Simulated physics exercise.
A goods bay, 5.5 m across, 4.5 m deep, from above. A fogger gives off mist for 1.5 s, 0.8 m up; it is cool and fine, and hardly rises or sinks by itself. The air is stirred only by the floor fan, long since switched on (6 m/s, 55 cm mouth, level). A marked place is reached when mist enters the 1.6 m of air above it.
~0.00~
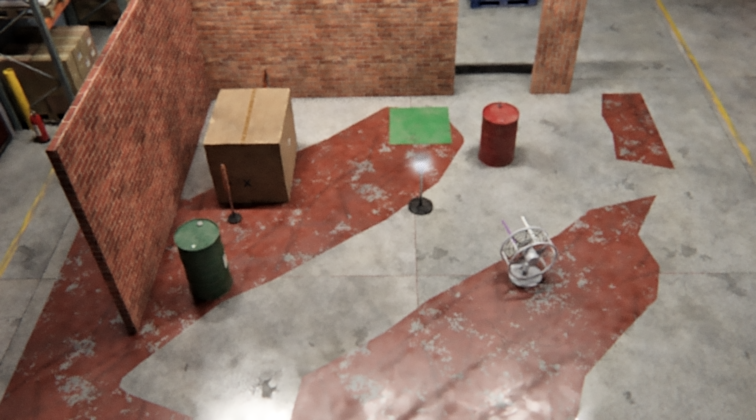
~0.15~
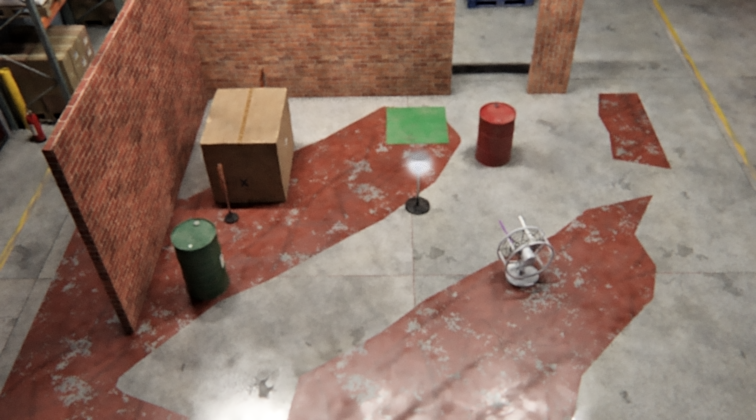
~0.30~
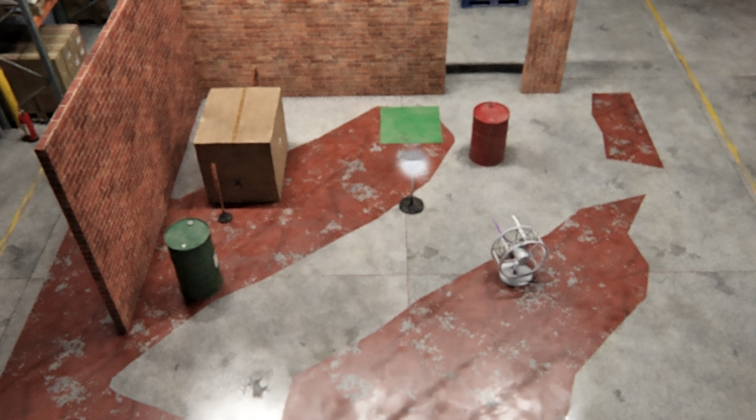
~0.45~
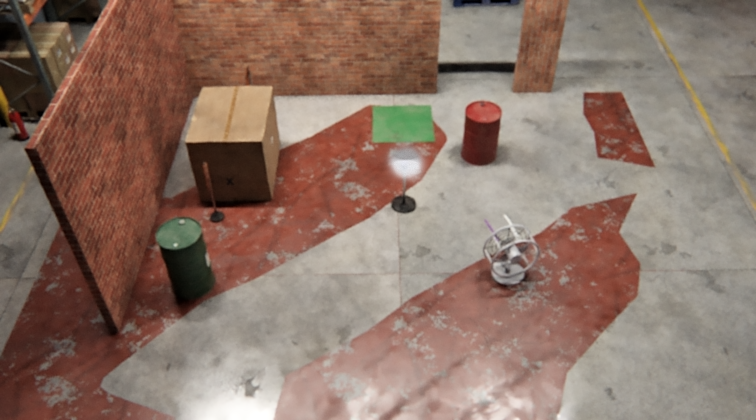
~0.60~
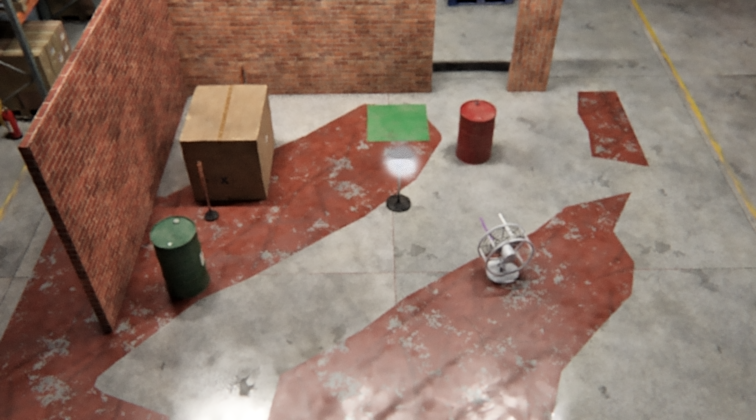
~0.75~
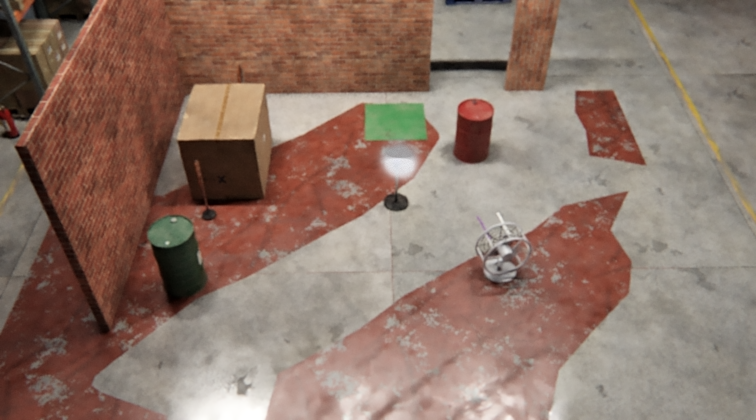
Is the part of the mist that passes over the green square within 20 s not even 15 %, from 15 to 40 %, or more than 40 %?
The share reaching it is more than 40 %.
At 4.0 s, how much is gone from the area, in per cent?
Some 1 per cent.
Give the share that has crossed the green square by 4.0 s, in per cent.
Some 60 per cent.
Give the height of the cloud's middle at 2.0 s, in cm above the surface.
About 60 cm.
By 2.0 s, 1 % has passed over the green square; 0 % has left the area, and the middle of the rest is near (404, 162).
By 4.0 s, 56 % has passed over the green square; 1 % has left the area, and the middle of the rest is near (383, 109).
By 8.0 s, 96 % has passed over the green square; 38 % has left the area, and the middle of the rest is near (163, 102).
By 20.0 s, 96 % has passed over the green square; 98 % has left the area.
